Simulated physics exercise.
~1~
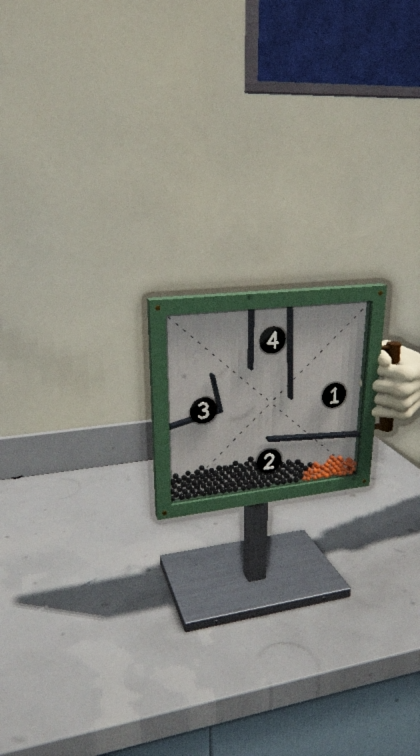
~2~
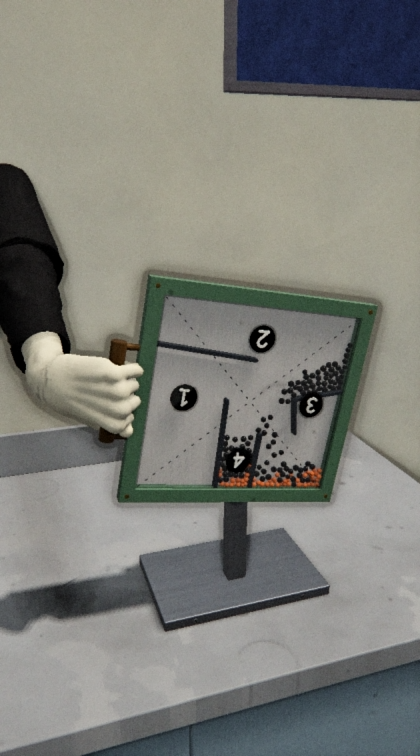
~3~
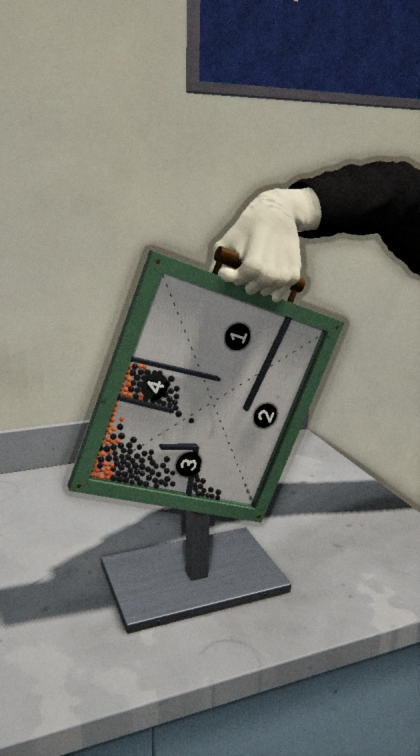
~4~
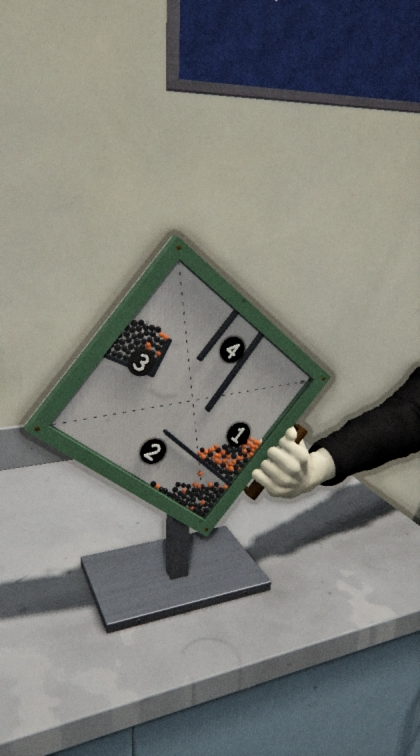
A gloved hand turned a green-framed box of black and orange beads nearly upside down, then swung it back past its starting position, the beads tumbling around the inner bars and ending in separate piles at the upper left and near the bottom.
